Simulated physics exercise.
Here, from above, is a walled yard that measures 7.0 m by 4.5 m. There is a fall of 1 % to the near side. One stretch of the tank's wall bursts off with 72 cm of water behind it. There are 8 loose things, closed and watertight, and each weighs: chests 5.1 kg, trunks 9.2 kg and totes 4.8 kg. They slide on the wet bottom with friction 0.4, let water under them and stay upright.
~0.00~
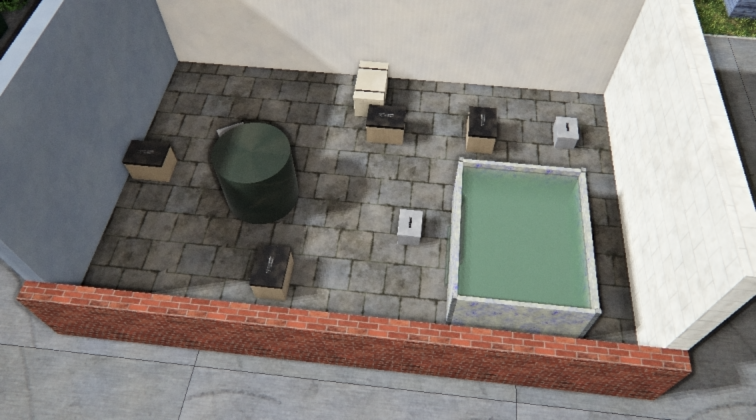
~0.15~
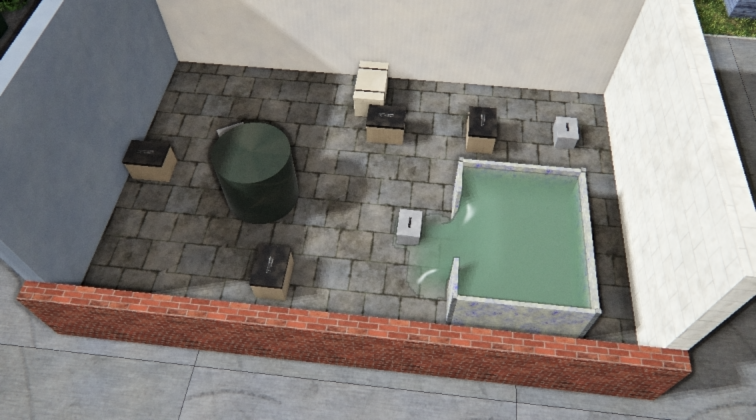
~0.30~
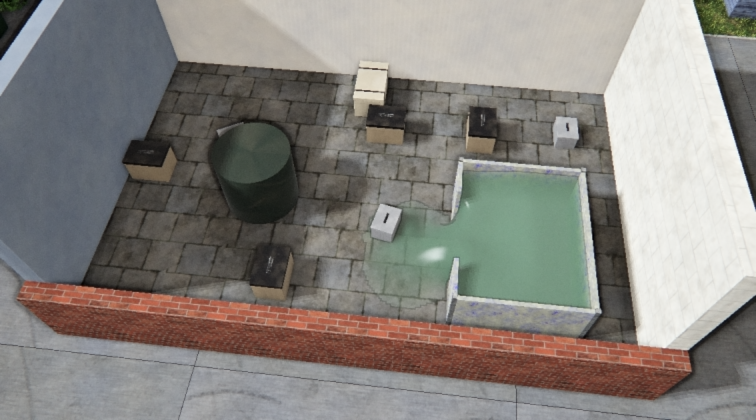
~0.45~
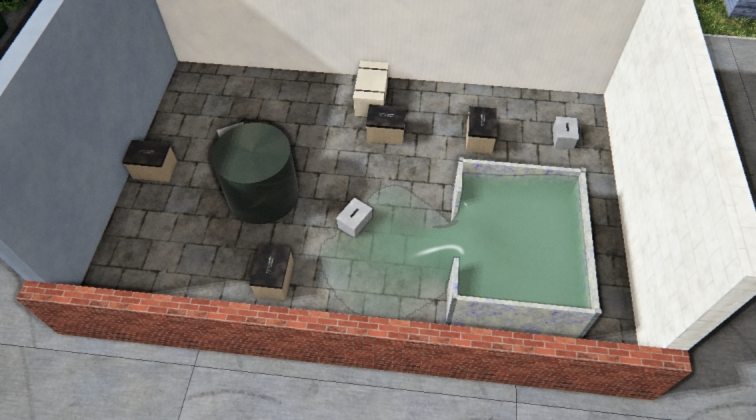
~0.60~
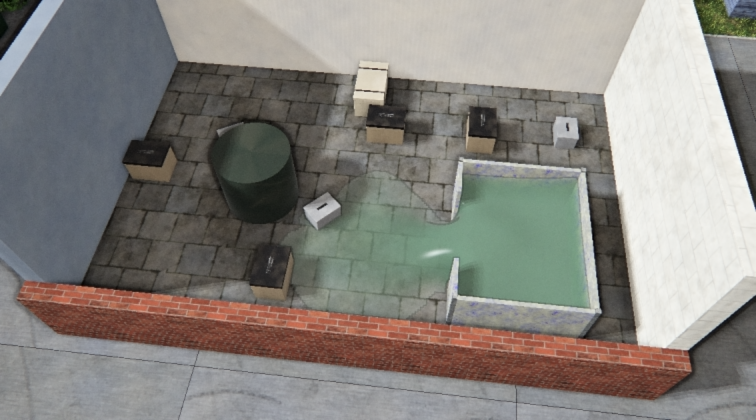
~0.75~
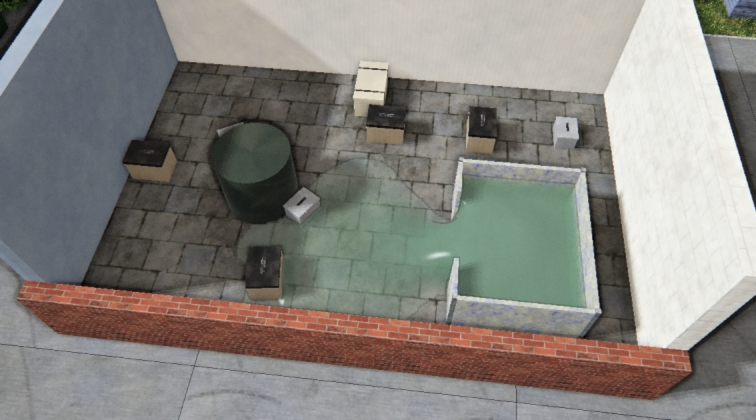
Green water poured through a gap in the left wall of a square tank in a walled yard, spreading over the paving and pushing a small white box left to a dark round tub.
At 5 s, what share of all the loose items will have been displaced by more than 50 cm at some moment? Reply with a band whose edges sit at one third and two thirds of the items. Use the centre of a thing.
Band: One third to two thirds.
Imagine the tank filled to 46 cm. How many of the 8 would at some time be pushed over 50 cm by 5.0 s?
Then 3.
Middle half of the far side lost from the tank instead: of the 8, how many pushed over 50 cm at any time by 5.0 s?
Then it comes to 6.
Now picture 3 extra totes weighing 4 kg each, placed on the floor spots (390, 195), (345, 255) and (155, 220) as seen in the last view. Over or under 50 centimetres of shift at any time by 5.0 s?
Going through them in turn, I'd say beyond, beyond and beyond.
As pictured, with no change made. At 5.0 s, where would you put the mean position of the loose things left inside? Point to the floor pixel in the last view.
The centre is close to (373, 129).
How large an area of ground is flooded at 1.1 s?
About 11.0 m2.
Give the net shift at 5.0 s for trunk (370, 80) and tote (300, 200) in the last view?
Object 1: 30 cm. Object 2: 150 cm.
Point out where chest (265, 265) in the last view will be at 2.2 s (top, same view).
Roughly (74, 264) in the same view.
After 1.1 s 2 of 8 are over 50 cm from their spots; 1 afloat.
After 2.2 s 2 of 8 are over 50 cm from their spots; 2 afloat.
After 3.5 s 3 of 8 are over 50 cm from their spots; 4 afloat.
After 5.0 s 4 of 8 are over 50 cm from their spots, and 4 have been at some point; 4 afloat.
